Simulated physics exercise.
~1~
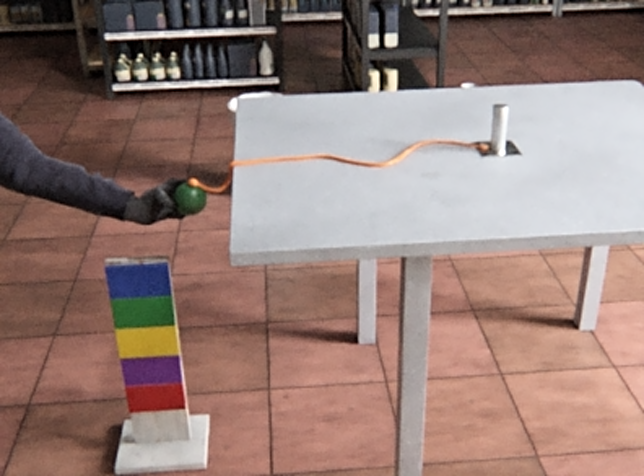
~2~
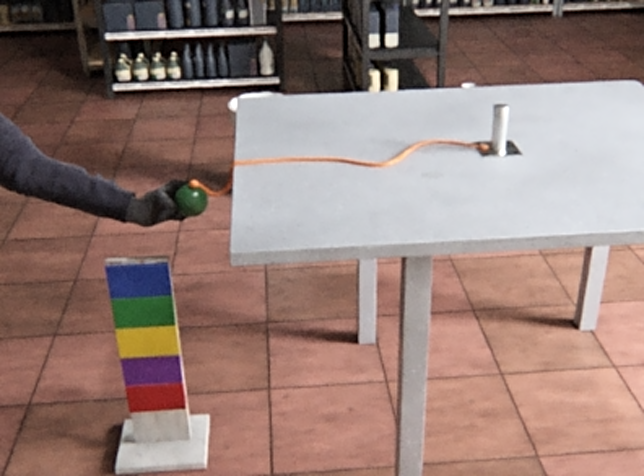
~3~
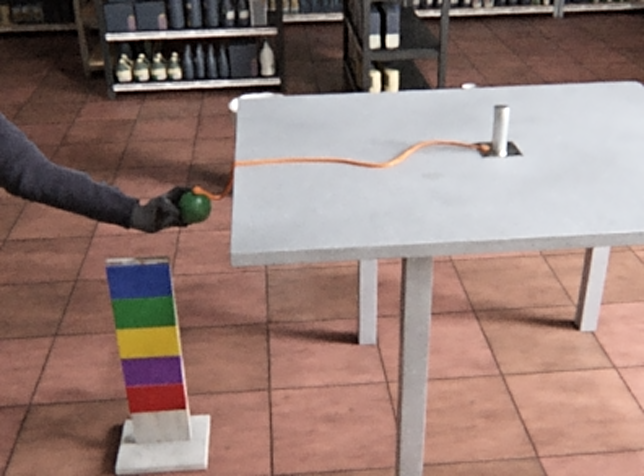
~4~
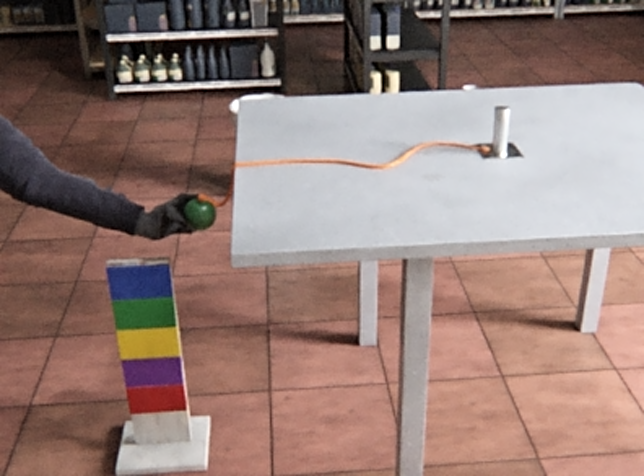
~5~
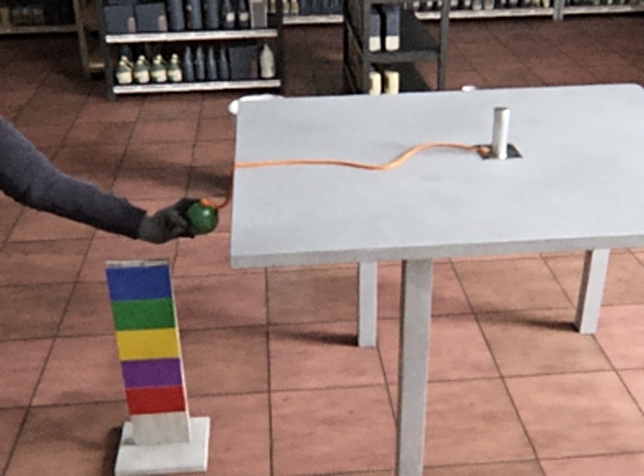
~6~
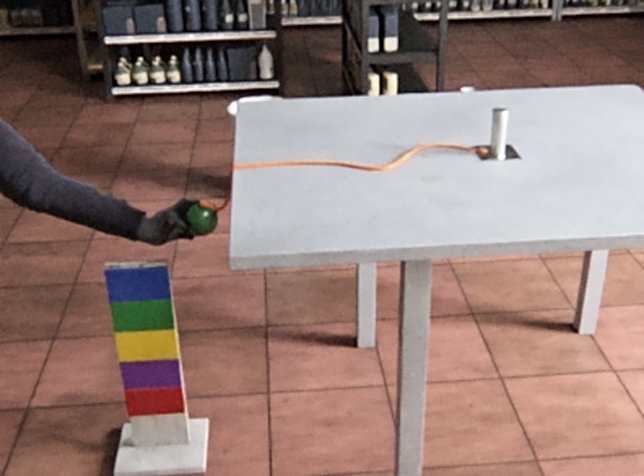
The footage shows a gloved hand holding a green ball-like object tied to an orange cord that lies across a grey table; the hand shifts slightly right and down above an upright board with coloured bands.
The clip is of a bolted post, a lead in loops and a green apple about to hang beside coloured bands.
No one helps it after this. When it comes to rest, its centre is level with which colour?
The blue one.
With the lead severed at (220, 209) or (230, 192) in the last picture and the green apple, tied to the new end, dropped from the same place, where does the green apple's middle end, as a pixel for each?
First (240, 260), then (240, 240).
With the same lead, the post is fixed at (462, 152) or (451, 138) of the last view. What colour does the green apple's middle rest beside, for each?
For the first try, green; for the second, green.
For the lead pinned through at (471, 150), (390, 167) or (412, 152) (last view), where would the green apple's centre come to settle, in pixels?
Near (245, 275), then (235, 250), then (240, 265).
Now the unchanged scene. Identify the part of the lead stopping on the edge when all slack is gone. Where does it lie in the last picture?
You'll find it somewhere near (265, 165).
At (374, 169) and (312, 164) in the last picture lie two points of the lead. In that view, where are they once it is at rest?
I'd say about (342, 165) for one and about (278, 171) for the other.
A little later, apple near (217, 275); level with blue.
Next, apple near (265, 278); level with blue.
Later still, apple near (244, 281); level with blue.
When it is over, apple near (243, 282); level with blue. At blue.
